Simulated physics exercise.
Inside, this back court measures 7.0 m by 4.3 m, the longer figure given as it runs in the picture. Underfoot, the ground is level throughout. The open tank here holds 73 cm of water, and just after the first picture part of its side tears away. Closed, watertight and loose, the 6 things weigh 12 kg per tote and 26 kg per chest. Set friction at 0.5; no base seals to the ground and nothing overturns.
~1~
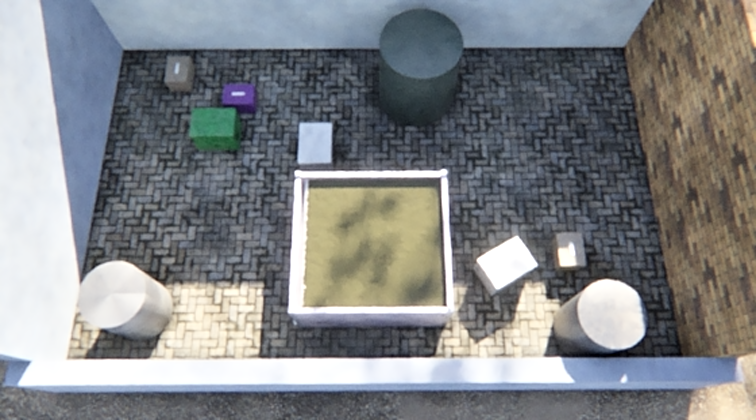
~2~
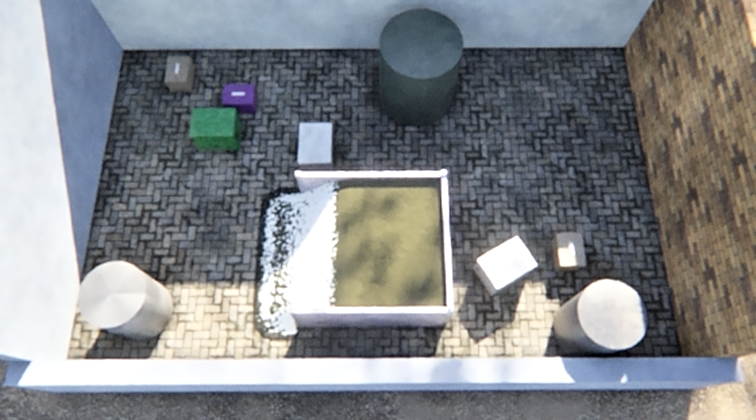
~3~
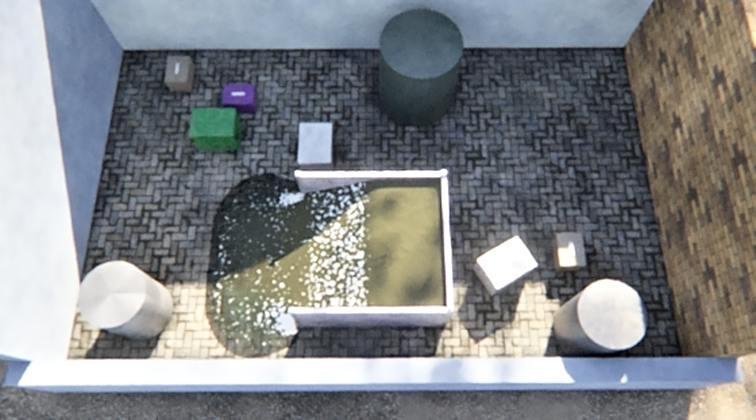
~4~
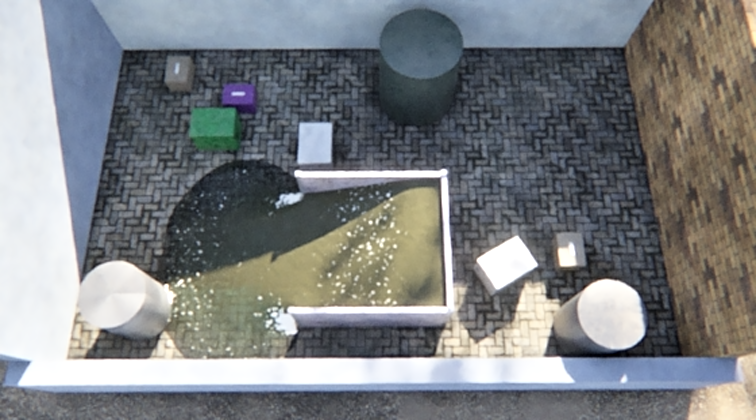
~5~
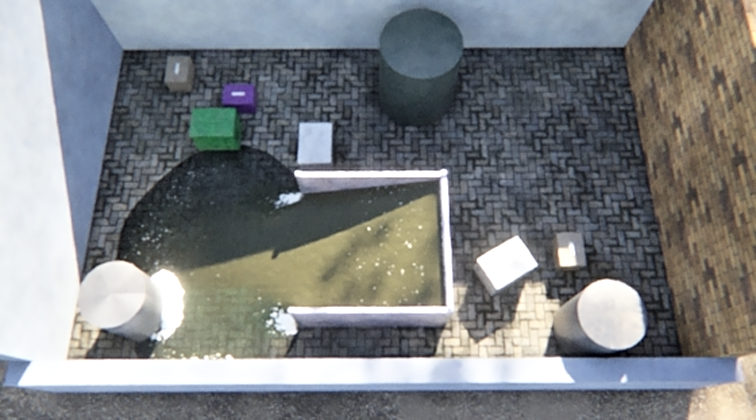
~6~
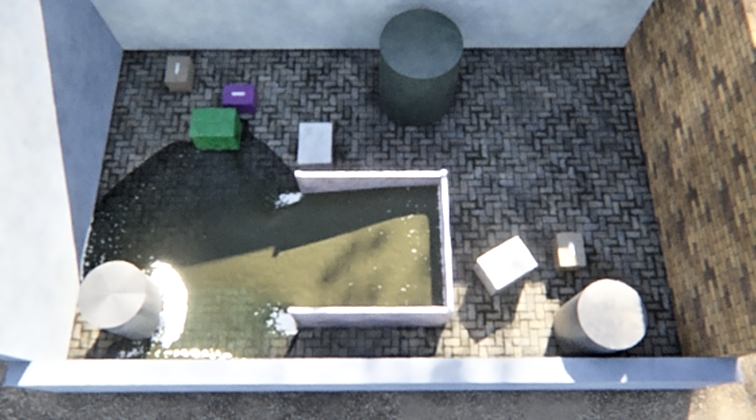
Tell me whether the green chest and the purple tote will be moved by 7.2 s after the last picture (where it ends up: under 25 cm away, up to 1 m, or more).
Outcome: Chances are the green chest gets dragged off a good way. Chances are the purple tote gets dragged off a good way.
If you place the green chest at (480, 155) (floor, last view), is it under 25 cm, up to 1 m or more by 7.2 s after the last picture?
By that time it keeps its spot.
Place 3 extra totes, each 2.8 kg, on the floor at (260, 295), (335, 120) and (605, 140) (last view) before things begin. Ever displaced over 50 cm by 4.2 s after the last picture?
Lab note - in order: Above threshold / above threshold / below threshold.
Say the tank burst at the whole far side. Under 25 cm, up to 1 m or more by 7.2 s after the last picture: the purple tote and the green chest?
Log: Purple tote large displacement; green chest negligible displacement.
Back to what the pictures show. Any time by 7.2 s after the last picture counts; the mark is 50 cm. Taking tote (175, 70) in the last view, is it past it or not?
The answer is that it exceeded the limit.
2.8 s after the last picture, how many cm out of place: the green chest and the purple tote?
30 and 10 cm or so by then.
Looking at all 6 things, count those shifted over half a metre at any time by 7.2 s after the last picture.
That adds up to 3.
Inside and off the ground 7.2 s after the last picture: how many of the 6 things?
Count at that moment: 0.
Then, 0.9 s after the last picture the green chest is near (213, 121), 0.0 m from its start, aground; the purple tote is near (238, 94), 0.0 m from its start, aground; 0 afloat.
Then, 2.8 s after the last picture the green chest is near (226, 104), 0.3 m from its start, aground; the purple tote is near (244, 88), 0.1 m from its start, aground; 0 afloat.
Then, 4.8 s after the last picture the green chest is near (338, 92), 1.6 m from its start, afloat; the purple tote is near (368, 93), 1.7 m from its start, afloat; 2 afloat.
Then, 7.2 s after the last picture the green chest is near (371, 130), 2.0 m from its start, aground; the purple tote is near (415, 147), 2.4 m from its start, aground; 0 afloat.
